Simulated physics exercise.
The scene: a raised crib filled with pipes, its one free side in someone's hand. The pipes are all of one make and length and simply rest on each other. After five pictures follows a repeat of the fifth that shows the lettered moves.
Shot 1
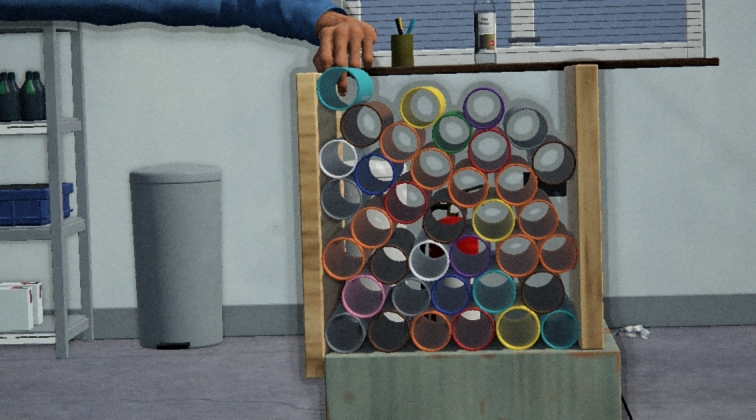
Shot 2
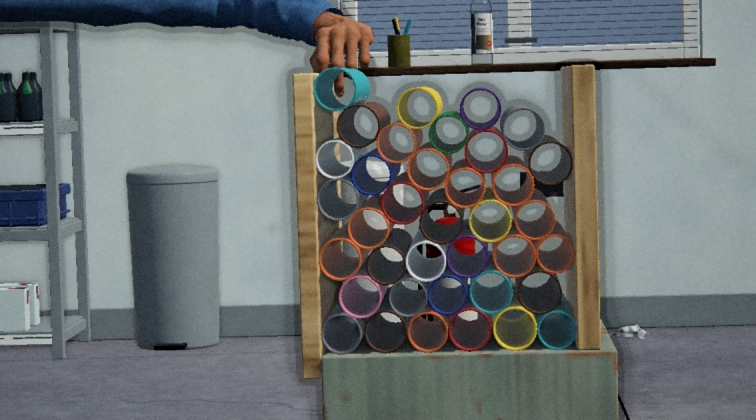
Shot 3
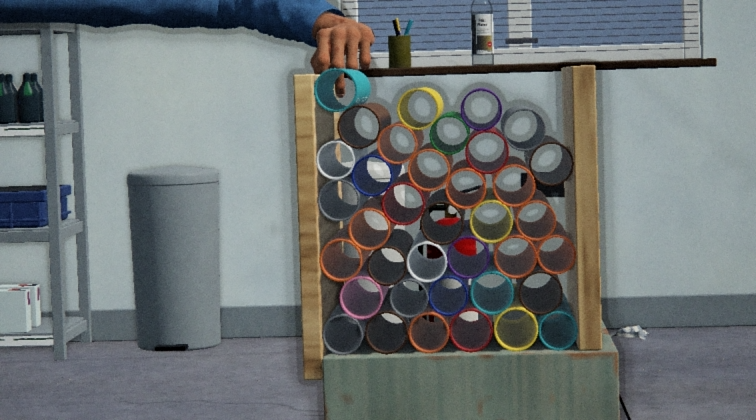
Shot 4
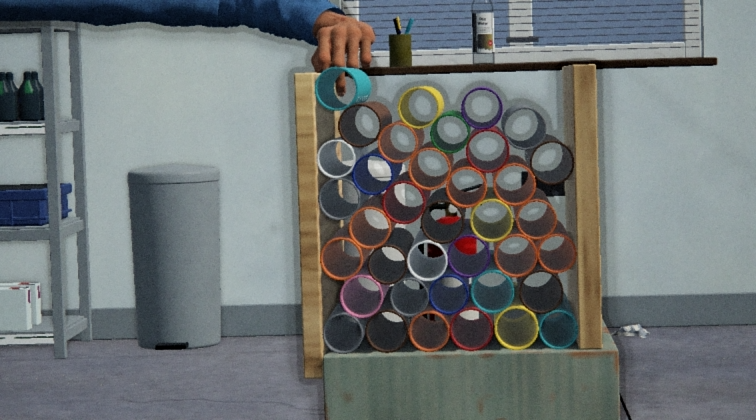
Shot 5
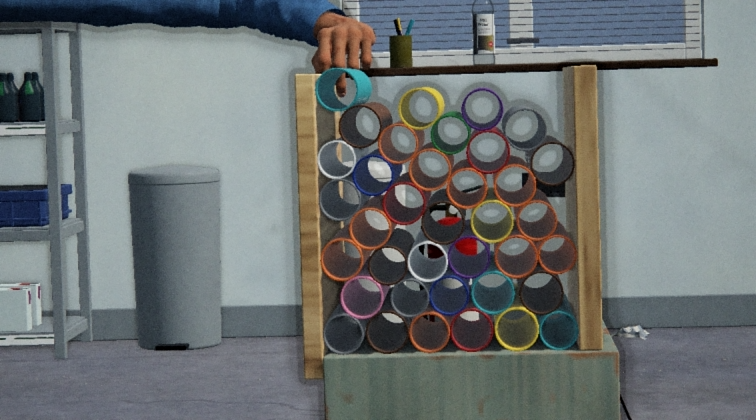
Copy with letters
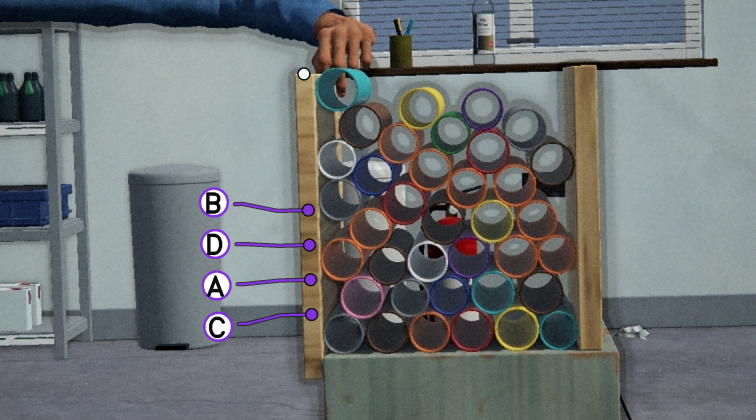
In a pale blue room with a grey floor, seen straight on, a raised crib stands beneath a dark shelf and a blinded window, with grey shelving and a bin to the left. Pipes rimmed in orange, grey, yellow, turquoise and other colours lie stacked end-on between wooden side boards. A blue-sleeved hand stays at the left board's top, and nothing moves beyond a slight jitter of the view.
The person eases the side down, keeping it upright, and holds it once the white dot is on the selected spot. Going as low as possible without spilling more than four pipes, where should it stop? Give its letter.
The lowest mark that will do is B.
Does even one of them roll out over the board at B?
Yes.
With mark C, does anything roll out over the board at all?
Yes, at C.
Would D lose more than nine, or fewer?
It loses fewer than nine.
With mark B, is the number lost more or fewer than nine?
At B, fewer than nine.
On the marked copy, A at (311, 280); B at (309, 210); C at (312, 315); D at (310, 245); the white dot at (304, 74).
With B. Early on, top of the board (316, 137).
Further on, top of the board (318, 207).
At the end, top of the board (319, 209), three out over the board.
As for the rest, A more than four out over the board; C more than four out over the board; D more than four out over the board.
